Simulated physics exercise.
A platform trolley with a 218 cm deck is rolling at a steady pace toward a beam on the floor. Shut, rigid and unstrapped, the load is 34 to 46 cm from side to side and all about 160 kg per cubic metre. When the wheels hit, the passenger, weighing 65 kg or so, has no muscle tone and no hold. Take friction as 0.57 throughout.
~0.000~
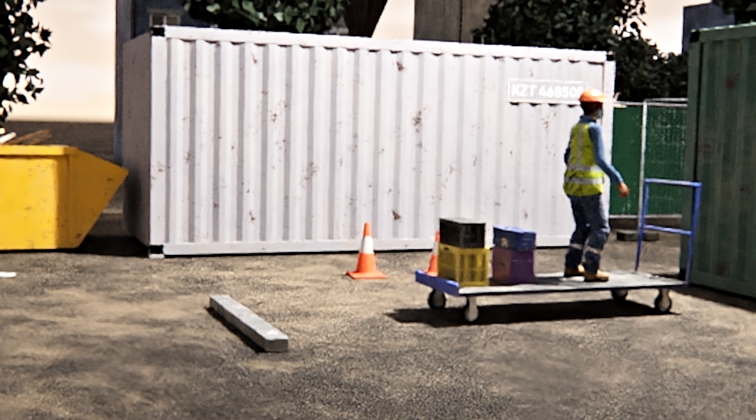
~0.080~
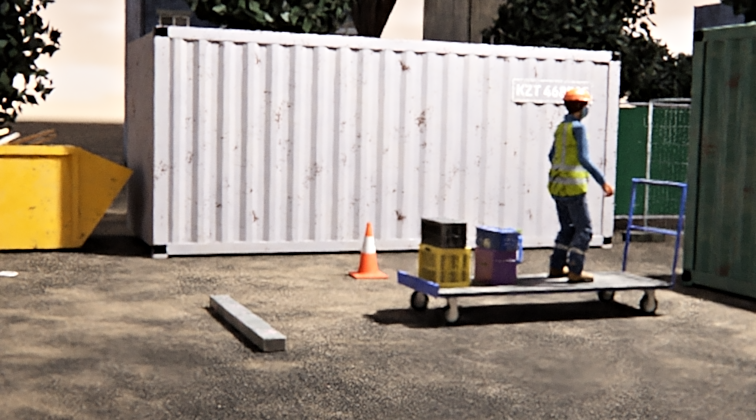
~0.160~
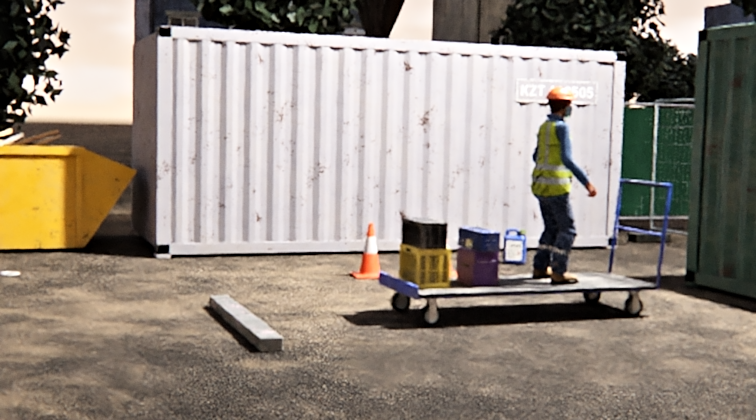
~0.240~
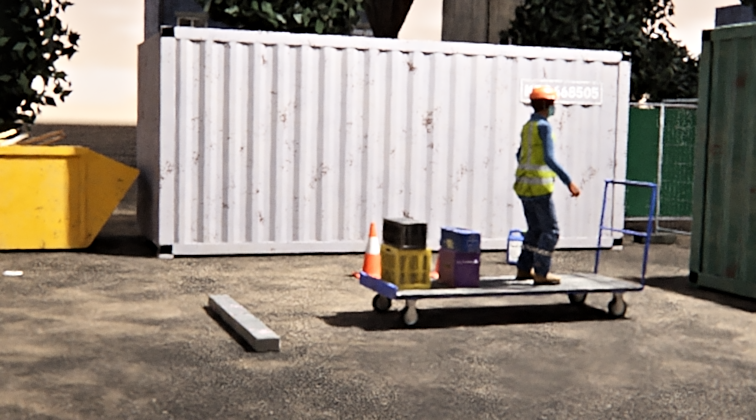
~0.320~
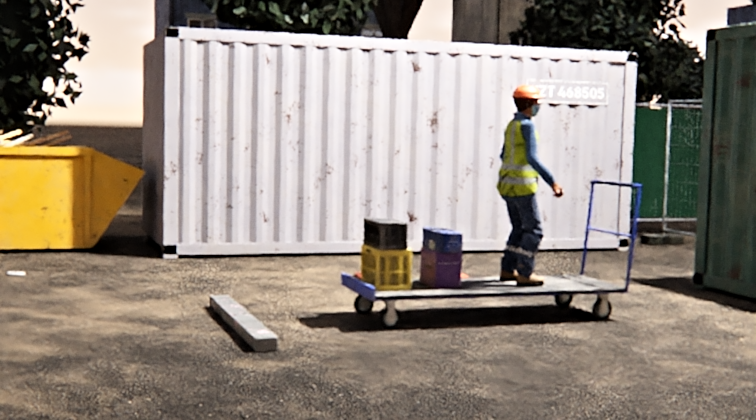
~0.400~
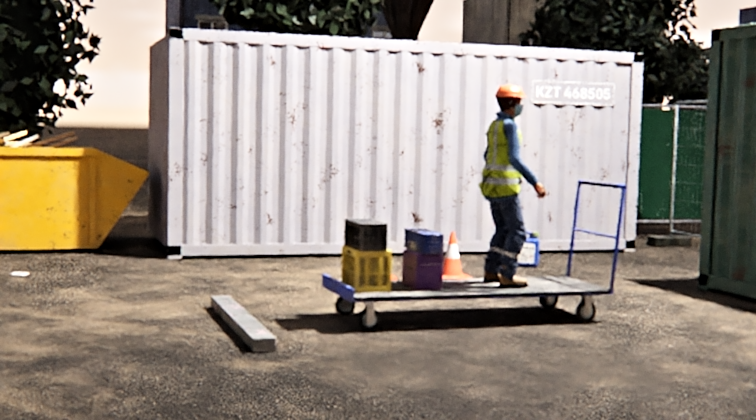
A platform trolley carrying stacked crates and a standing worker in an orange helmet and yellow vest rolls steadily left across a yard, past a pale shipping container. Its crates pass in front of a traffic cone, which then shows again behind the deck, as the gap to a beam on the ground narrows.
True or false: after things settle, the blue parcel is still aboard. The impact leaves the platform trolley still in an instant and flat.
True.
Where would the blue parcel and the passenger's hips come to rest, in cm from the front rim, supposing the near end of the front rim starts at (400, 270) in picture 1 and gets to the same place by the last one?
Rest points: Blue at 50 cm behind, hips at 80 cm behind.
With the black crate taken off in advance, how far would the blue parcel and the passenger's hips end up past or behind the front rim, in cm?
The blue item would stop 30 centimetres behind the rim, with the hips 70 centimetres behind.
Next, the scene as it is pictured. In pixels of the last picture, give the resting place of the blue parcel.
(284, 242).
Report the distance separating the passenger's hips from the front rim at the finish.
Some 70 cm behind it.
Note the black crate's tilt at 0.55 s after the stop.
It leans roughly 90° away from upright.
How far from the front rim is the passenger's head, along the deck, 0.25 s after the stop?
Some 90 cm behind it.
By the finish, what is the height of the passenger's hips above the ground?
About 40 cm above the ground.
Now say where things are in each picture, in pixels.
The first frame shows blue parcel (514, 238), hips (583, 185), rim corner (458, 293); 158 cm still to roll.
The second frame shows blue parcel (497, 239), hips (567, 185), rim corner (438, 293); 142 cm still to roll.
The third frame shows blue parcel (479, 239), hips (551, 185), rim corner (417, 294); 125 cm still to roll.
The fourth frame shows blue parcel (460, 239), hips (534, 185), rim corner (395, 295); 109 cm still to roll.
The fifth frame shows blue parcel (442, 240), hips (517, 185), rim corner (374, 296); 92 cm still to roll.
The sixth frame shows blue parcel (424, 241), hips (500, 185), rim corner (352, 297); 75 cm still to roll. Speed about 2.1 m/s.
The wheels strike at 0.76 s.
After 1.01 s the blue parcel is 32 cm behind the rim, tilted 25°, near (282, 241) in the last picture's view.
After 1.31 s the blue parcel is 33 cm behind the rim, tilted 20°, near (283, 241) in the last picture's view.
After 1.76 s the blue parcel is 33 cm behind the rim, tilted 20°, near (284, 241) in the last picture's view.
At rest, 3.0 s, past the rim, black crate; behind it, purple toolbox, blue parcel, yellow crate and the passenger's hips.
